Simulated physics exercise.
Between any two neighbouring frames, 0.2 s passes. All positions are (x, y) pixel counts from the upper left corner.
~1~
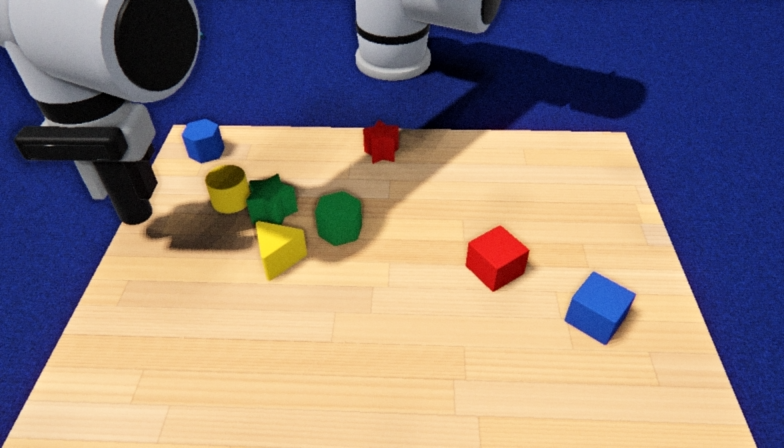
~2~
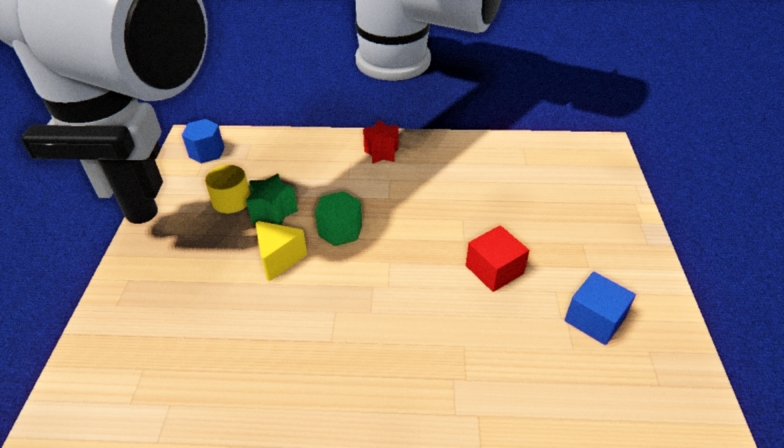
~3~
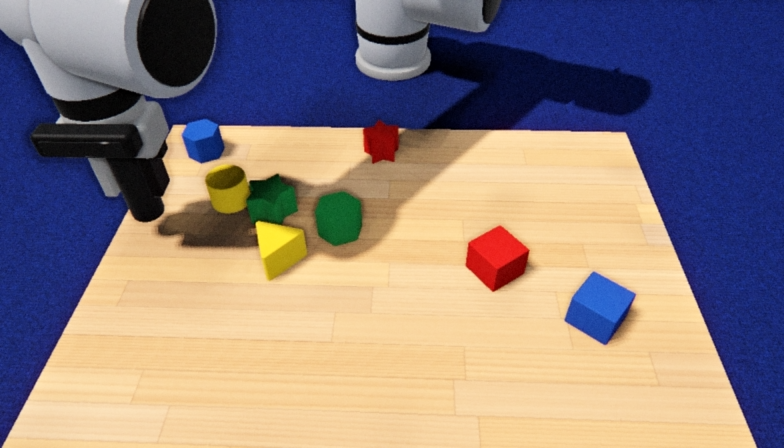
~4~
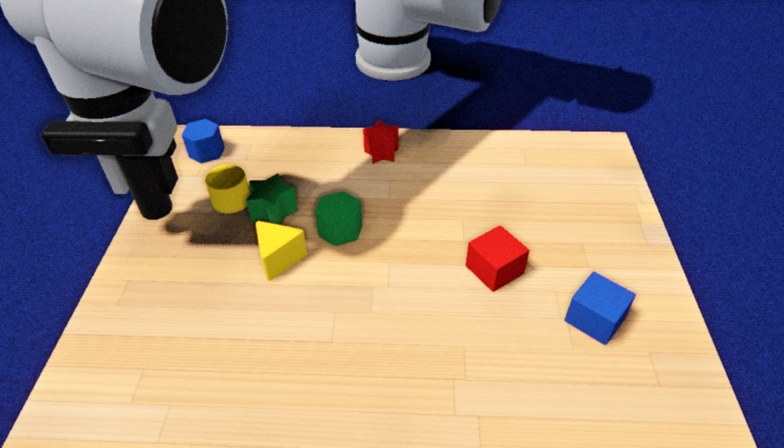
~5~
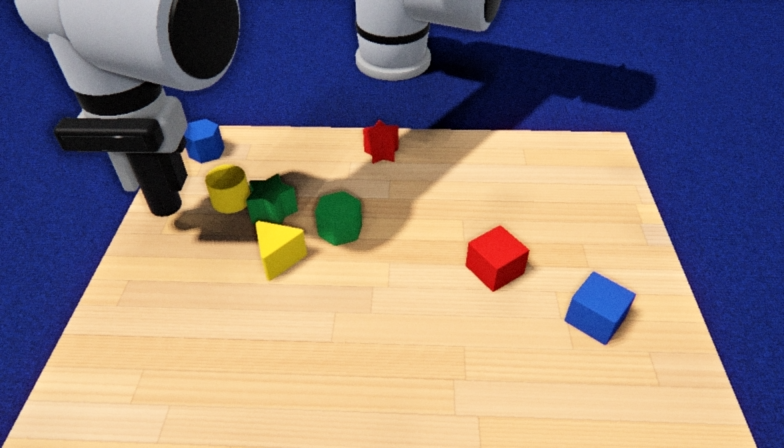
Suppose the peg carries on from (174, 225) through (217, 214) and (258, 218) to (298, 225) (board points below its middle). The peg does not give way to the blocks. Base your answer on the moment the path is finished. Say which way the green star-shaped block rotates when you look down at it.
The turn is anti-clockwise.
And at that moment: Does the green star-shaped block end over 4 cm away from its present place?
Yes, that is how it ends up.
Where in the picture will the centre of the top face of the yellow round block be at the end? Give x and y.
My estimate: (242, 168).
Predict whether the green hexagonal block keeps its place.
It moves.
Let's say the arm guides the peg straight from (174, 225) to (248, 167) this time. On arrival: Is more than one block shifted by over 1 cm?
My answer is no.
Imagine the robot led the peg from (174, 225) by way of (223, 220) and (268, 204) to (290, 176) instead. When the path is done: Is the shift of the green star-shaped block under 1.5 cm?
The answer is no.
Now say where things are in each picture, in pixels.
The first frame shows peg tip (137, 216); block tops, yellow round block (225, 176); green star-shaped block (268, 188); yellow triangular block (274, 236); green hexagonal block (338, 206).
The second frame shows peg (143, 215); blocks unchanged.
The third frame shows peg (150, 213); blocks unchanged.
The fourth frame shows peg (158, 211); blocks unchanged.
The fifth frame shows peg (167, 208); yellow round block (225, 176); green star-shaped block (268, 188); yellow triangular block (274, 236); green hexagonal block (338, 206).
The first path, step by step. One third of the way, peg (212, 197); yellow round block (237, 171).
Two thirds of the way, peg (254, 201); yellow round block (242, 168); green star-shaped block (285, 189).
At the end, peg (295, 207); yellow round block (242, 168); green star-shaped block (319, 185), turned 40° anticlockwise; yellow triangular block in place; green hexagonal block (351, 205), turned 30° clockwise.
